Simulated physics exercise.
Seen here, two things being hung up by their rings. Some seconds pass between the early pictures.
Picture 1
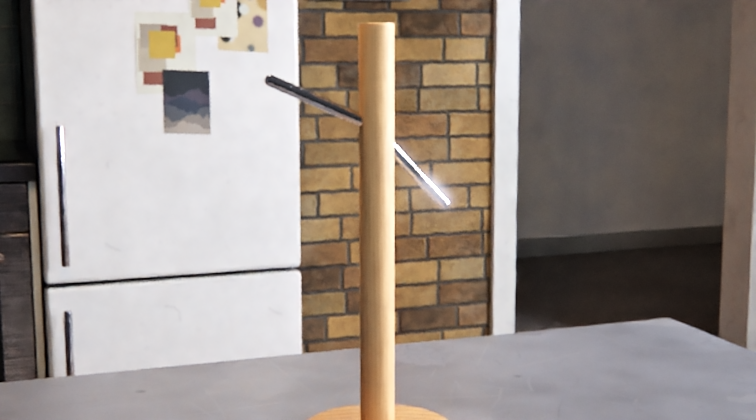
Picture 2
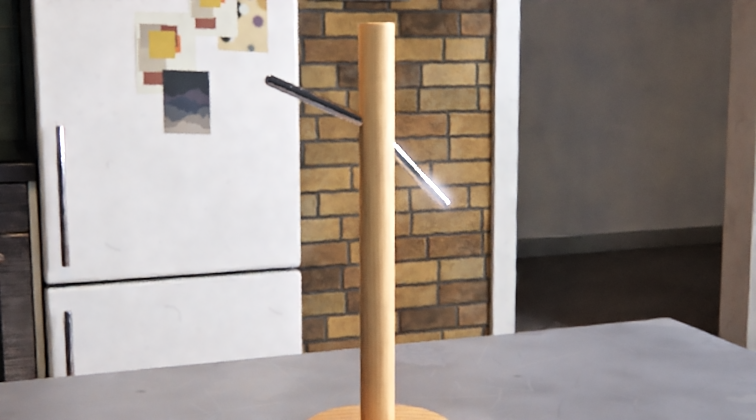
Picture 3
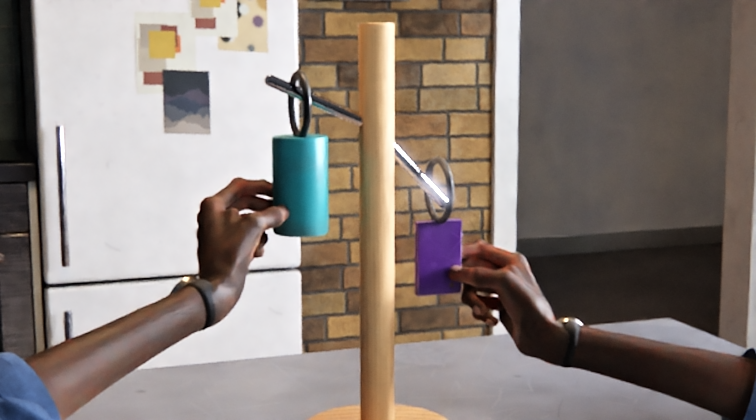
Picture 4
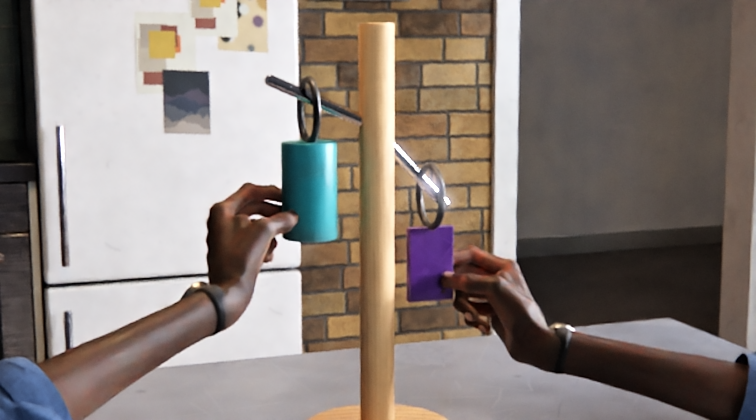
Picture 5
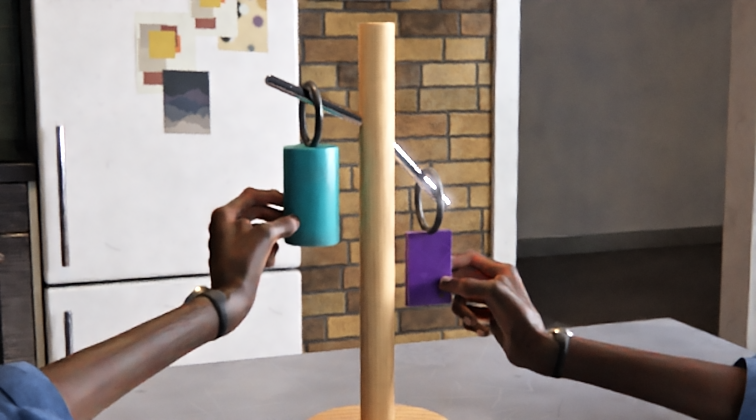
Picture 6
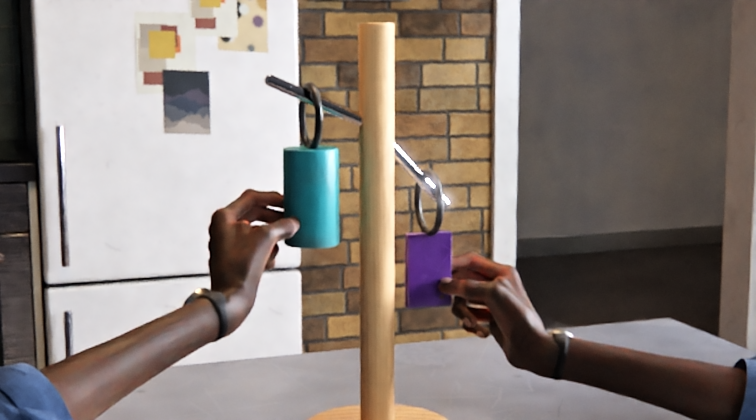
The video shows a wooden stand with slanted metal pegs, empty at first; then two hands bring a turquoise cylinder on the left and a purple tag on the right, easing their rings inward and slightly down along the pegs.
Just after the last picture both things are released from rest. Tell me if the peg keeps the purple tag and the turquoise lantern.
The purple tag slips down; the turquoise lantern hangs there.
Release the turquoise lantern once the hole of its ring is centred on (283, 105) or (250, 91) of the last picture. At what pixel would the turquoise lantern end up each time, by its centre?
Close to (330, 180) and (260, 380).
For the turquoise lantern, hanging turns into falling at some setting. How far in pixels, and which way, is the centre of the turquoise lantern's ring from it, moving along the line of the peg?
Some 44 pixels, left.
Then, 0.20 s later than the last frame, purple tag dropping near (452, 326); turquoise lantern tilted by 8° near (325, 174).
When it is over, the purple tag drops to the table, near (527, 402); the turquoise lantern remains hooked, near (332, 177).
